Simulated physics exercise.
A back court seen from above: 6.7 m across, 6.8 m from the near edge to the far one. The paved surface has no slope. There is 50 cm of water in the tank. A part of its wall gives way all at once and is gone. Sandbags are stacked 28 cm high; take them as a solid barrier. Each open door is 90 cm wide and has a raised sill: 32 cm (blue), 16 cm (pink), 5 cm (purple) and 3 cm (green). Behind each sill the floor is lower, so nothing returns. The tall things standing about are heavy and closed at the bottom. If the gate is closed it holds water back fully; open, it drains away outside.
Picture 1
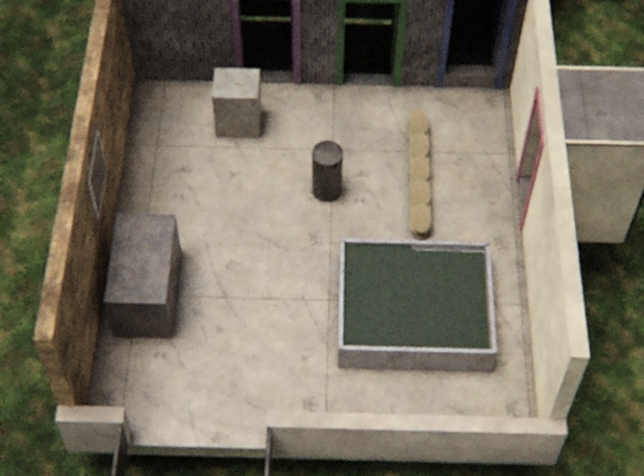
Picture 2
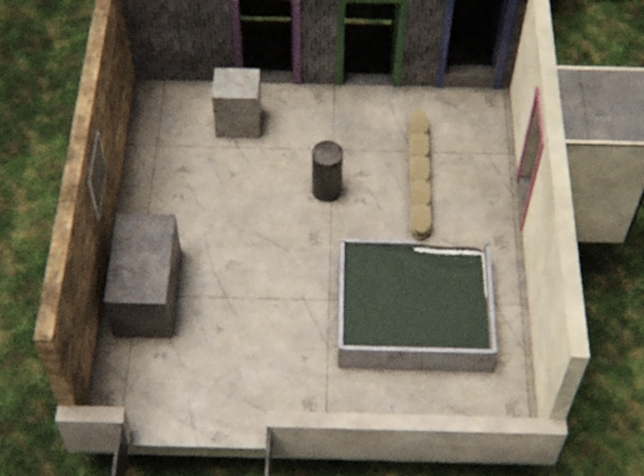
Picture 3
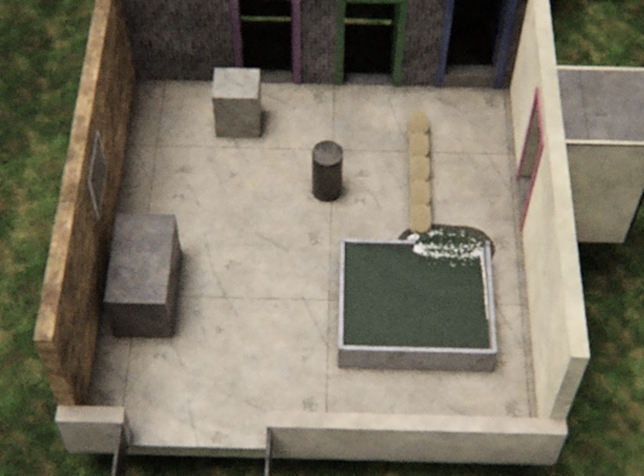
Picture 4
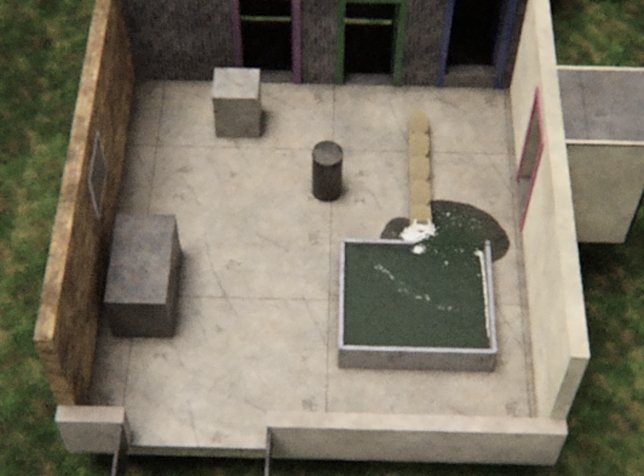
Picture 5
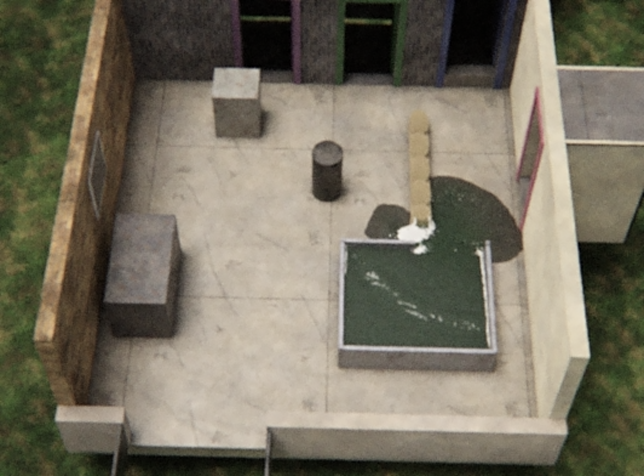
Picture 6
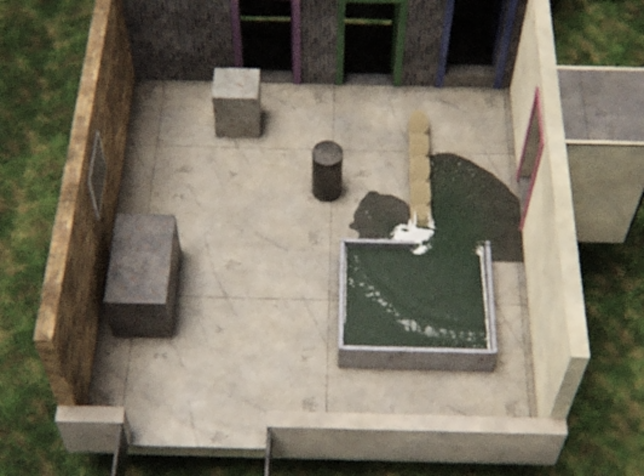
Water poured out over the far side of a low, green-looking tank in a walled courtyard, then spread in a dark patch across the pale paving, mostly right of the sandbags, with some to the left.
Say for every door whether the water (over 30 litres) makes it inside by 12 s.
The water let in: At the blue door it does not reach the limit; at the pink door it does not reach the limit; at the purple door it keeps below the limit; at the green door it passes the limit.
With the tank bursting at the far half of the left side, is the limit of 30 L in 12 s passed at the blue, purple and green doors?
Against that limit: Blue below, purple below, green below.
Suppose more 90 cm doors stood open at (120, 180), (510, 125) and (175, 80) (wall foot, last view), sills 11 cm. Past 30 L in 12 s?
In turn: Not over, above, under.
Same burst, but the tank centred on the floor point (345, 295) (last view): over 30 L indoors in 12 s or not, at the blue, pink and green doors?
Against that limit: Blue under, pink not over, green over.
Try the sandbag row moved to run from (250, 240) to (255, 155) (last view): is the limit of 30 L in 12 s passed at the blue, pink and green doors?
Against that limit: Blue below, pink below, green above.
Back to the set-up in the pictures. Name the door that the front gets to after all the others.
It is the purple one.
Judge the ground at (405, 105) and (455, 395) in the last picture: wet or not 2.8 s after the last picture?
In turn: Under water, not reached.
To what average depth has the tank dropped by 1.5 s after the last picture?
Some 30 cm.
Then, 0.7 s after the last picture water covers 20 % of the floor and is deepest (28 cm) near (436, 243); blue door 3 cm at the sill, 0 L in, pink door 20 cm at the sill, 0 L in, purple door not reached, green door not reached.
Then, 1.5 s after the last picture water covers 20 % of the floor and is deepest (36 cm) near (492, 93); blue door 32 cm at the sill, 0 L in, pink door 20 cm at the sill, 7 L in, purple door not reached, green door 1 cm at the sill, 0 L in.
Then, 2.8 s after the last picture water covers 30 % of the floor and is deepest (28 cm) near (482, 93); blue door 26 cm at the sill, 5 L in, pink door 14 cm at the sill, 13 L in, purple door not reached, green door 8 cm at the sill, 3 L in.
Then, 6.3 s after the last picture water covers 60 % of the floor and is deepest (14 cm) near (508, 166); blue door 14 cm at the sill, 6 L in, pink door 14 cm at the sill, 14 L in, purple door 4 cm at the sill, 0 L in, green door 6 cm at the sill, 41 L in.
Then, 11.3 s after the last picture water covers 90 % of the floor and is deepest (9 cm) near (517, 439); blue door 8 cm at the sill, 6 L in, pink door 8 cm at the sill, 14 L in, purple door 4 cm at the sill, 2 L in, green door 4 cm at the sill, 55 L in.
